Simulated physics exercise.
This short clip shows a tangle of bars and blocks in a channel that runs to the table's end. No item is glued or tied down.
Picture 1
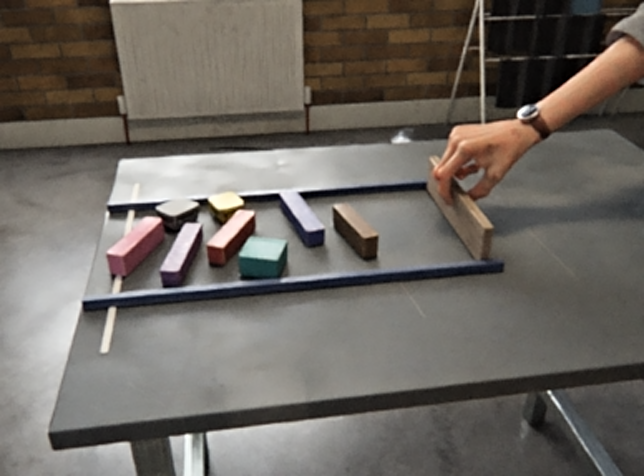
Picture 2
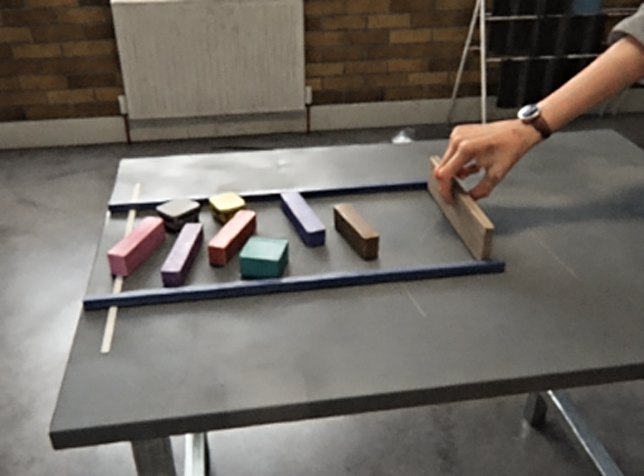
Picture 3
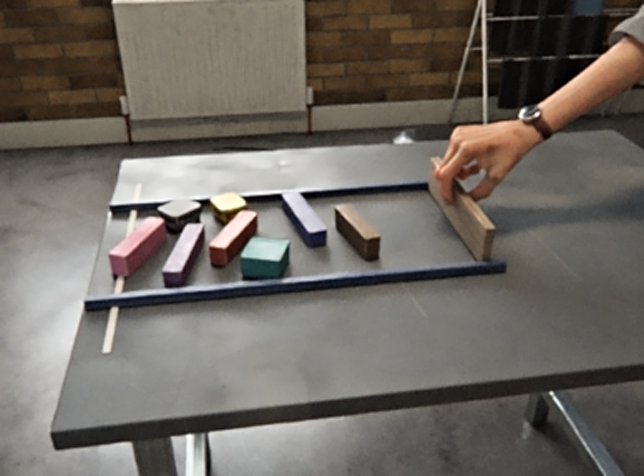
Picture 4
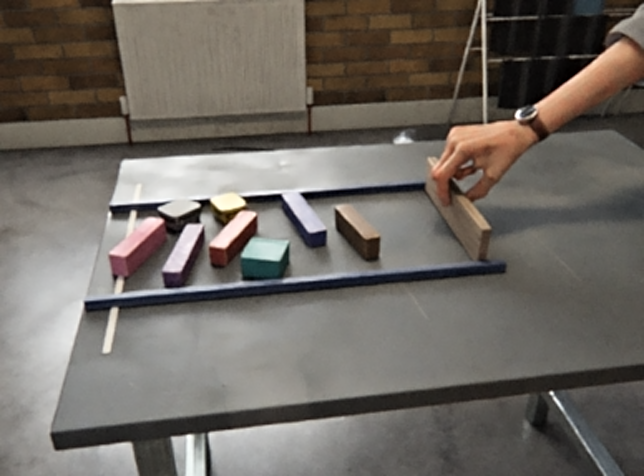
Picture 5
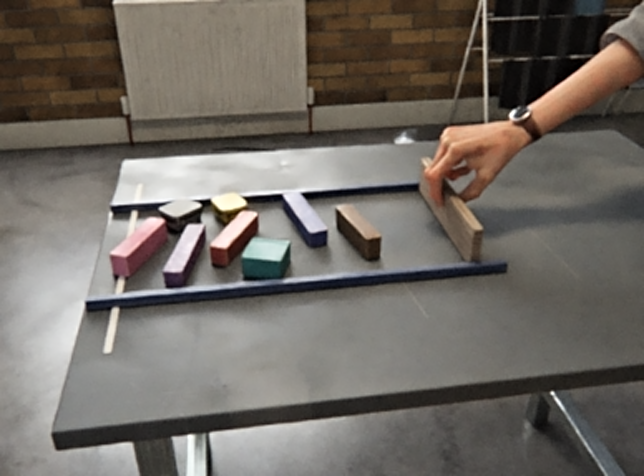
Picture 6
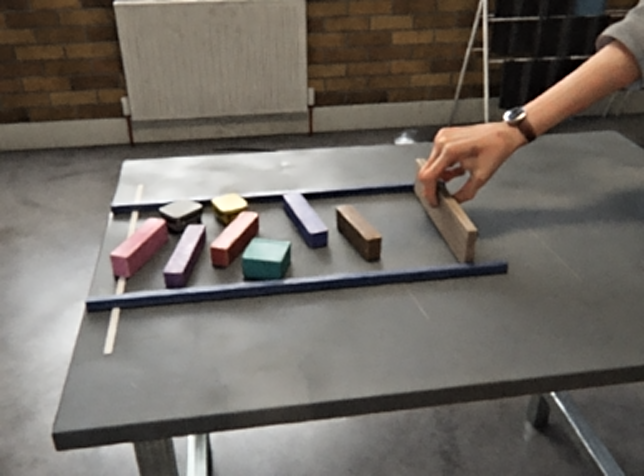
A wooden board, held upright by someone's hand, stayed almost still at first, then slid a little to the left between two blue strips, while the colourful blocks on the table stayed put.
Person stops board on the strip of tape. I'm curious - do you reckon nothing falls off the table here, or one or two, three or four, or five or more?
I'd say five or more fall off.
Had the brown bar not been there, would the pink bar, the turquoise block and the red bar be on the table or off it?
So the pink bar goes down, the turquoise block keeps its place and the red bar goes down.
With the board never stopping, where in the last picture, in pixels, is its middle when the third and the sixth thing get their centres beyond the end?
At (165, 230) for the third, at (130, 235) for the sixth.
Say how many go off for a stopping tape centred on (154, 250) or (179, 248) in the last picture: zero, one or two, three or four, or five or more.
One after the other: Either three or four, then just one or two.
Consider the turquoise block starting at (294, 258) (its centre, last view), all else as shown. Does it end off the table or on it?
In that case it goes down.
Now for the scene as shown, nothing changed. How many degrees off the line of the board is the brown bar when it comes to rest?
It sits some 0° out of line.
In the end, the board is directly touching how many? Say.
The count in contact is 1.
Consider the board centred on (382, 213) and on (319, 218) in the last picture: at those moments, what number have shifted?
At the first place 0, at the second 2.
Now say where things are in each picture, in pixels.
Pink bar (137, 246); grey case (178, 214); purple bar (183, 254); board (456, 206); tape (124, 251), in the first frame.
Grey case (179, 215); yellow case (228, 209), in the second frame.
Purple bar (185, 254); board (458, 206), in the third frame.
Pink bar (139, 246); blue bar (303, 218), in the fourth frame.
Grey case (181, 215); red bar (235, 237), in the fifth frame.
Pink bar (141, 247); grey case (182, 216); purple bar (186, 255); board (442, 208); tape (127, 252), in the sixth frame.
Soon after, none off yet; pink bar at rest near (141, 247); grey case at rest near (182, 216); purple bar at rest near (186, 255).
After that, none off yet; pink bar displaced about its own width near (92, 250); grey case displaced well along near (103, 225); purple bar displaced about its own width near (108, 263).
In the end, the number that fall off is five or more; gone, turquoise block, red bar, yellow case, purple bar, grey case and pink bar.
